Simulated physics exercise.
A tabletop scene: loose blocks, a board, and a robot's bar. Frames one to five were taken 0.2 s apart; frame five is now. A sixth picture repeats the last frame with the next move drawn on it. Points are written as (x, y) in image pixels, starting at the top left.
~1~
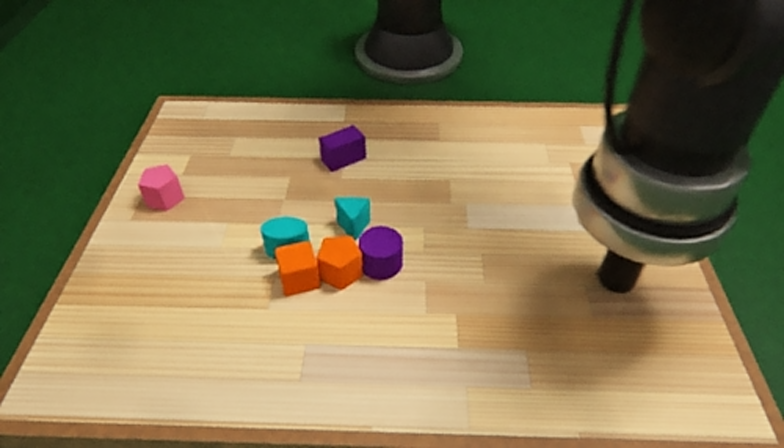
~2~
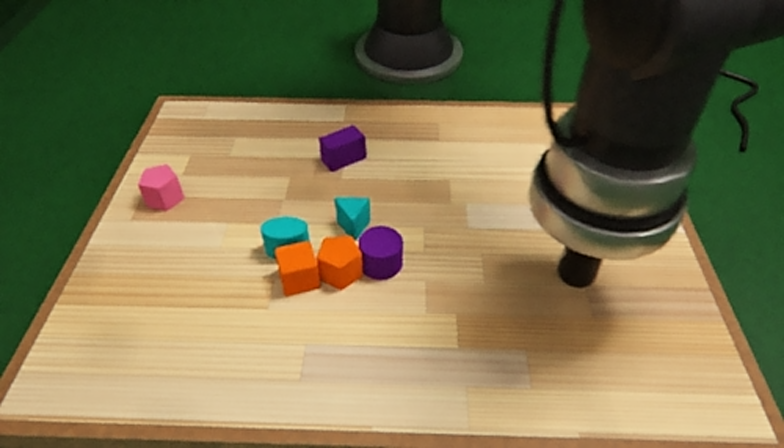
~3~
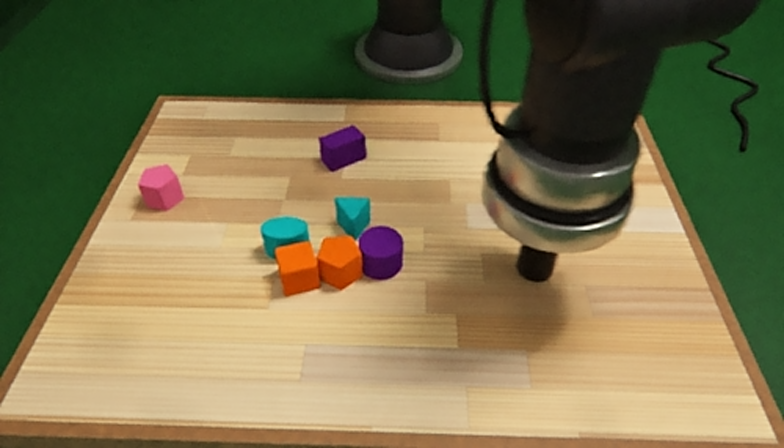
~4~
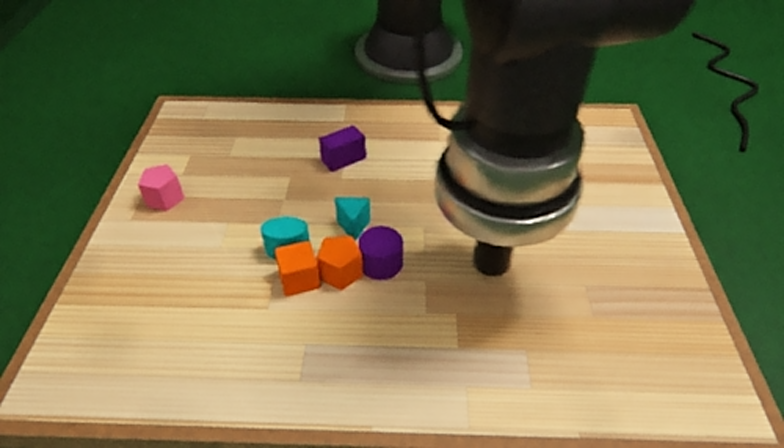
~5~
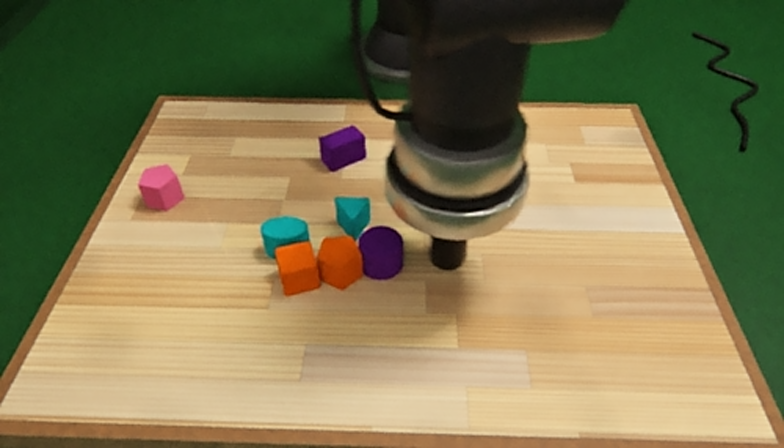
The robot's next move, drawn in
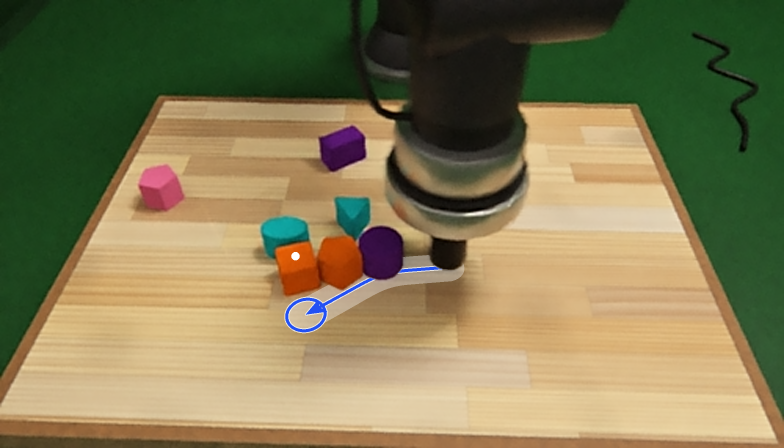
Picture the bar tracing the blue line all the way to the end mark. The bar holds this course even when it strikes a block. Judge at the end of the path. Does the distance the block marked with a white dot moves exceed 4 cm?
I'd say no.
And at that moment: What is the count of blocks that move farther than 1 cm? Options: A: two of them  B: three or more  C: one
The answer is B.
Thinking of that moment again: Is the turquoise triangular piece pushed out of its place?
Short answer: No.
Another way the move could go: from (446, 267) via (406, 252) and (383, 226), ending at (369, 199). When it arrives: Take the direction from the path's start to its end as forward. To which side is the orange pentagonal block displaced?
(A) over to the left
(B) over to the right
Option A.
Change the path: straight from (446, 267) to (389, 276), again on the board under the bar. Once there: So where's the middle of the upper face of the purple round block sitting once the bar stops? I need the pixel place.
Its top middle: (356, 236).
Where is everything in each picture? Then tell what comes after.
The first picture shows tip of the bar (616, 280), middles of tops, orange four-sided block (295, 256), orange pentagonal block (339, 250), turquoise triangular piece (352, 204), purple round block (381, 240).
The second picture shows bar (576, 275), nothing pushed.
The third picture shows bar (534, 270), nothing pushed.
The fourth picture shows bar (491, 264), nothing pushed.
The fifth picture shows bar (447, 258), orange four-sided block (295, 256), orange pentagonal block (339, 250), turquoise triangular piece (352, 204), purple round block (381, 240).
The line goes from (446, 267) over (397, 272) and (351, 290) to (306, 315); the dot is on the orange four-sided block.
On the path given first. One third of the way, bar (396, 263); orange four-sided block (279, 259), turned 15° clockwise; orange pentagonal block (318, 252), turned 15° anticlockwise; purple round block (358, 237).
Two thirds of the way, bar (349, 282); orange four-sided block (269, 261); orange pentagonal block (308, 253), turned 20° anticlockwise; purple round block (343, 234).
At the end, bar (304, 306); orange four-sided block (261, 260); orange pentagonal block (304, 255); turquoise triangular piece unmoved; purple round block (343, 234).
